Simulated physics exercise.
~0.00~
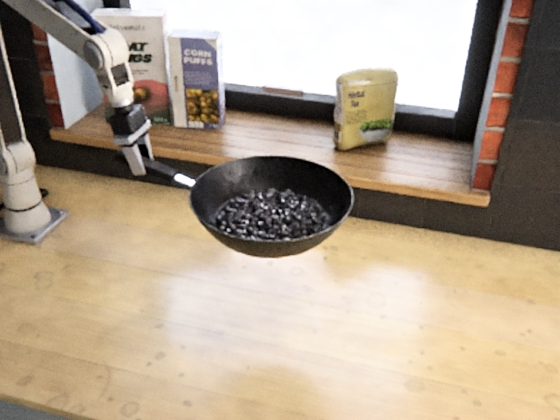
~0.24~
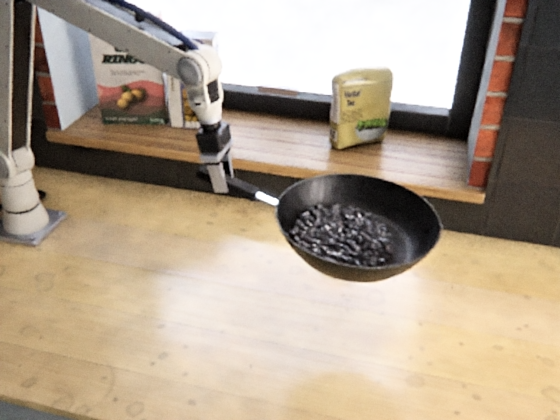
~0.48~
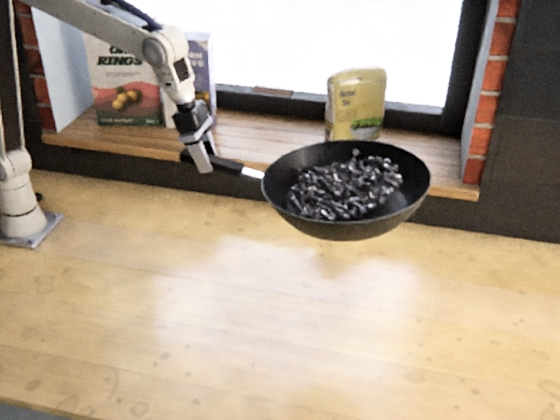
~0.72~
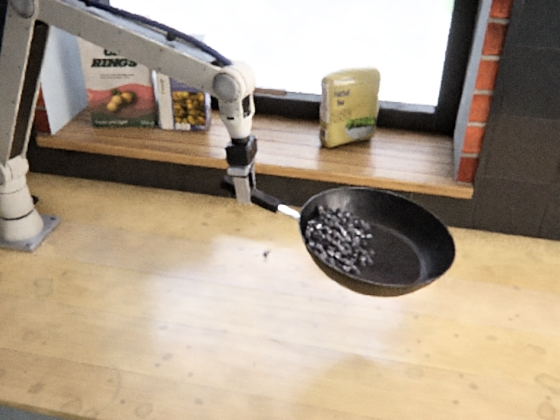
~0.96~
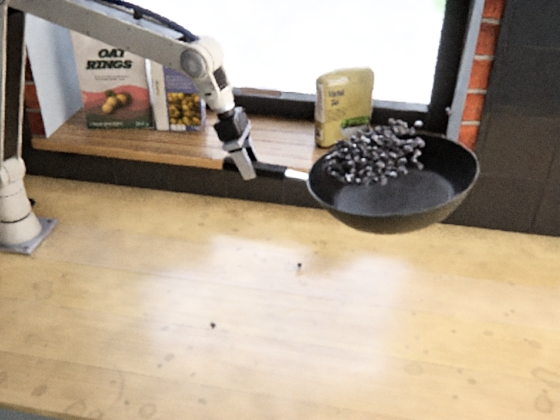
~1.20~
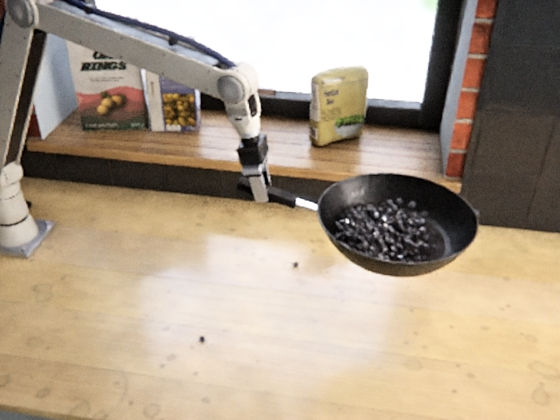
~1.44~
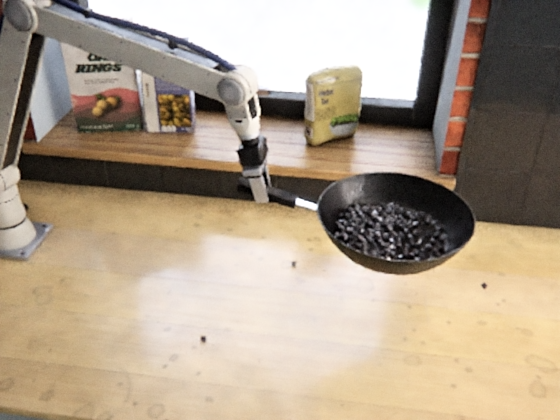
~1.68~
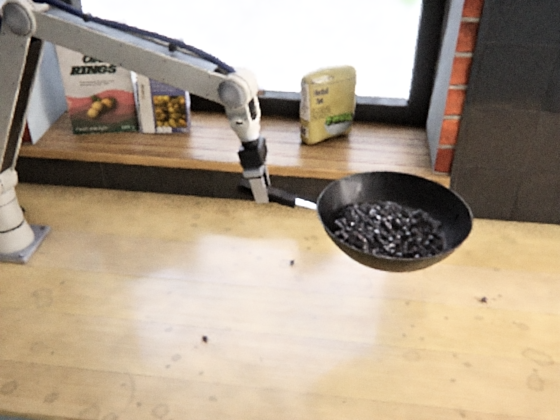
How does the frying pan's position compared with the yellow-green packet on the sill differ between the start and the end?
At the start the frying pan is in front of the sill, mostly to the left of the packet. By the end it is further right and slightly lower in view, with most of it to the right of the packet.
